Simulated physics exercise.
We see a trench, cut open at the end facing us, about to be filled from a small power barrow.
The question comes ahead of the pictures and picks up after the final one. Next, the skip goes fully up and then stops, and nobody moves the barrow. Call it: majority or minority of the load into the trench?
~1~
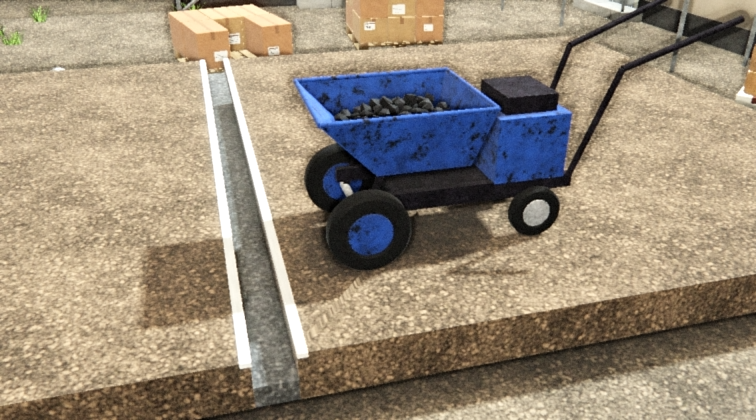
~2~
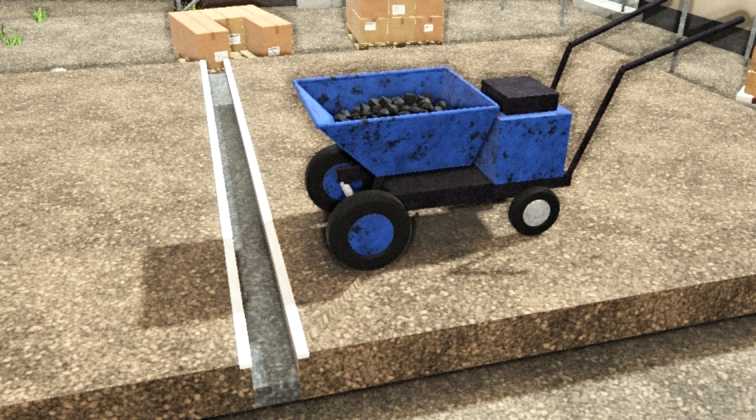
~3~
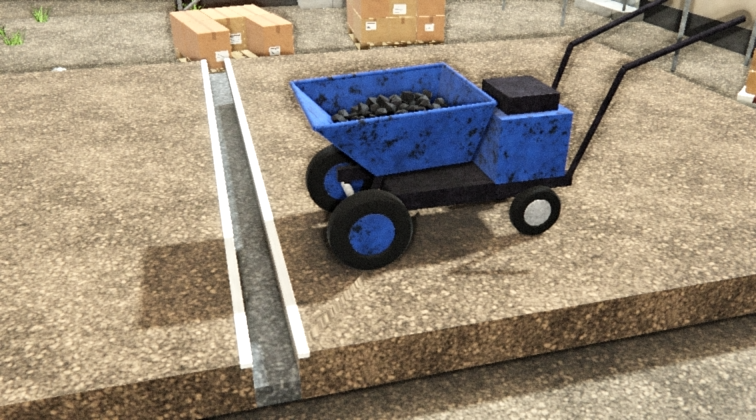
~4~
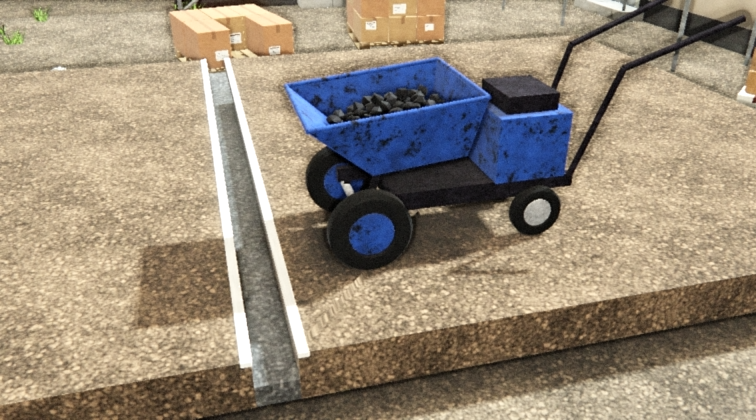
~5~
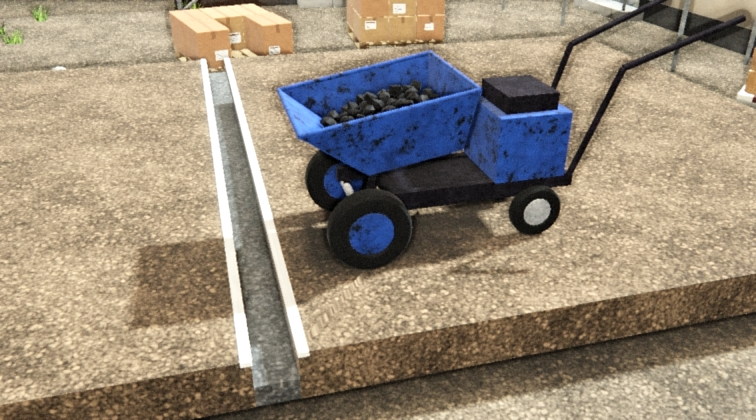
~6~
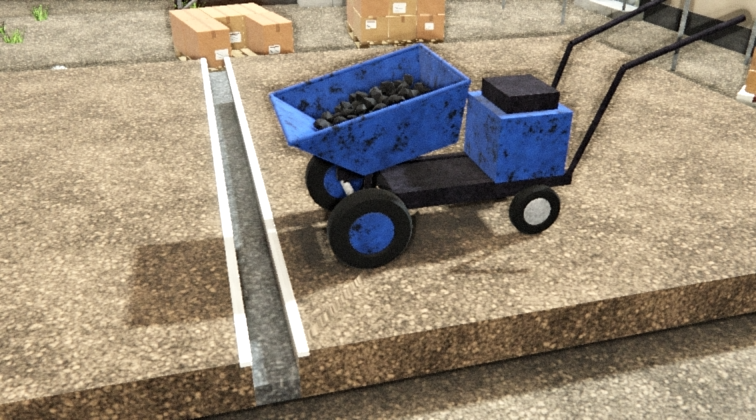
Minority.
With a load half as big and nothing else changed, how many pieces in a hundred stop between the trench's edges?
I'd say close to 10 per cent of it.
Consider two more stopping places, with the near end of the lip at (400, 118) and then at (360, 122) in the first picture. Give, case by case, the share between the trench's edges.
First try: 60 per cent; second try: 70 per cent.
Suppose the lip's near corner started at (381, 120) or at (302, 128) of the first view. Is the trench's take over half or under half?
For the first try, past the halfway mark; for the second, shy of half.
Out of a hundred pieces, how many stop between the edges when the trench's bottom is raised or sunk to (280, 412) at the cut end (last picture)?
Estimate: Approx. 10 %.
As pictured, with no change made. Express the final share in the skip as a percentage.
My estimate is about 10 per cent.
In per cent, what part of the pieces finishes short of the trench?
Around 0 %.
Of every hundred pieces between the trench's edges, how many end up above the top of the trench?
Near 10 %.
Soon, skip tipped steeply; all in the skip.
A while on, skip tipped steeply; most in the skip; a stray few in or heaped over the trench; a small part beyond it.
Towards the end, skip tipped right over; a small part in the skip; a small part in or heaped over the trench; most beyond it.
Finally, skip tipped right over; a small part in the skip; a small part in or heaped over the trench; most beyond it.
